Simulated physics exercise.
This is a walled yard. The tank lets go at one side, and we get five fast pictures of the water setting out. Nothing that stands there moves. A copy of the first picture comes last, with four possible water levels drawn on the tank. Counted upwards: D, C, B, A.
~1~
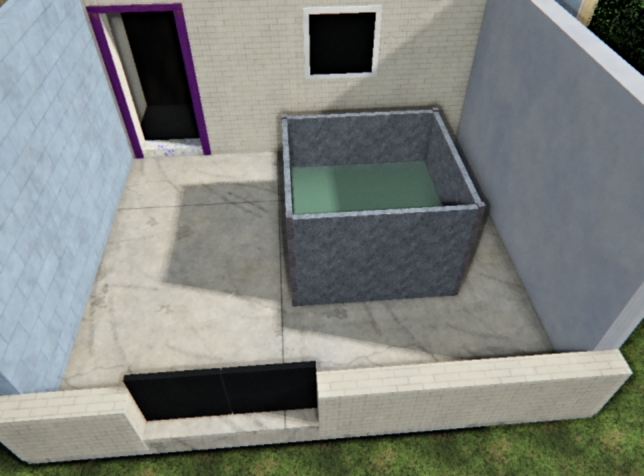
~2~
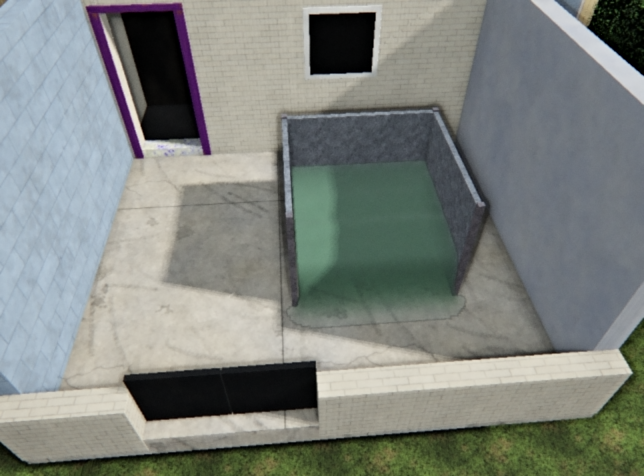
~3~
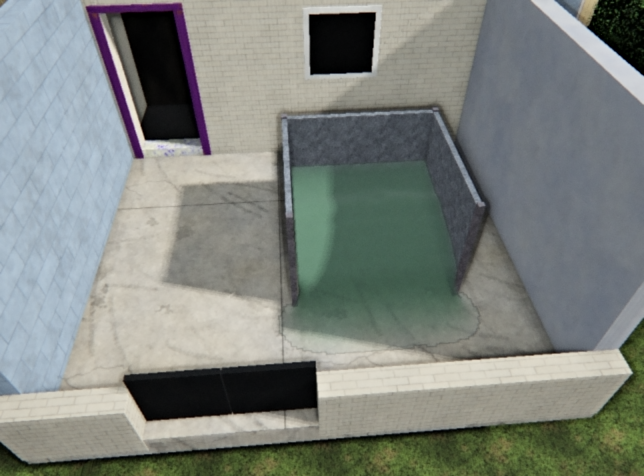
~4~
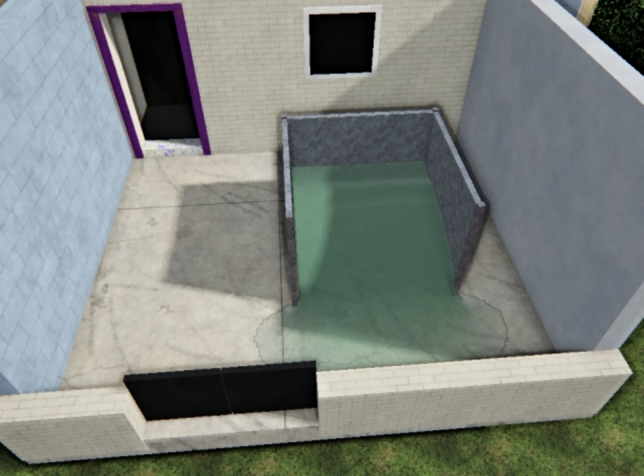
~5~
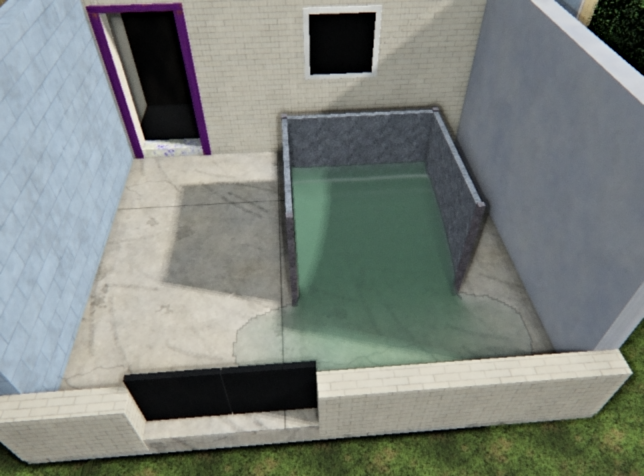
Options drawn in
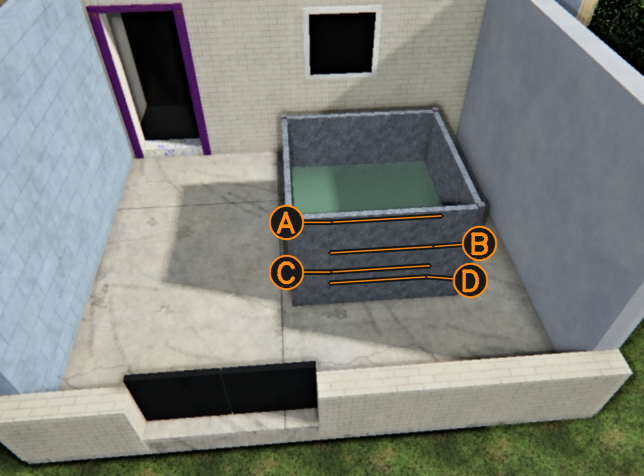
Green water spreads out of a gray tank across the yard floor after its front wall vanishes.
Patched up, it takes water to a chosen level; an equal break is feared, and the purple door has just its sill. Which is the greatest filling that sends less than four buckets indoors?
Choose C.
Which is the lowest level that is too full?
Level B.
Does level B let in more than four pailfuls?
Yes, that goes wrong.
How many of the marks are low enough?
Two of the four.
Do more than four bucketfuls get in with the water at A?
Yes.
In orange, A at (386, 219); B at (382, 249); C at (380, 268); D at (378, 279); from the bottom up D, C, B, A.
Choosing A, dozens of bucketfuls pour in.
Choosing B, about 11 bucketfuls get in.
Choosing C, a bucket or two gets in.
Choosing D, nothing gets over.
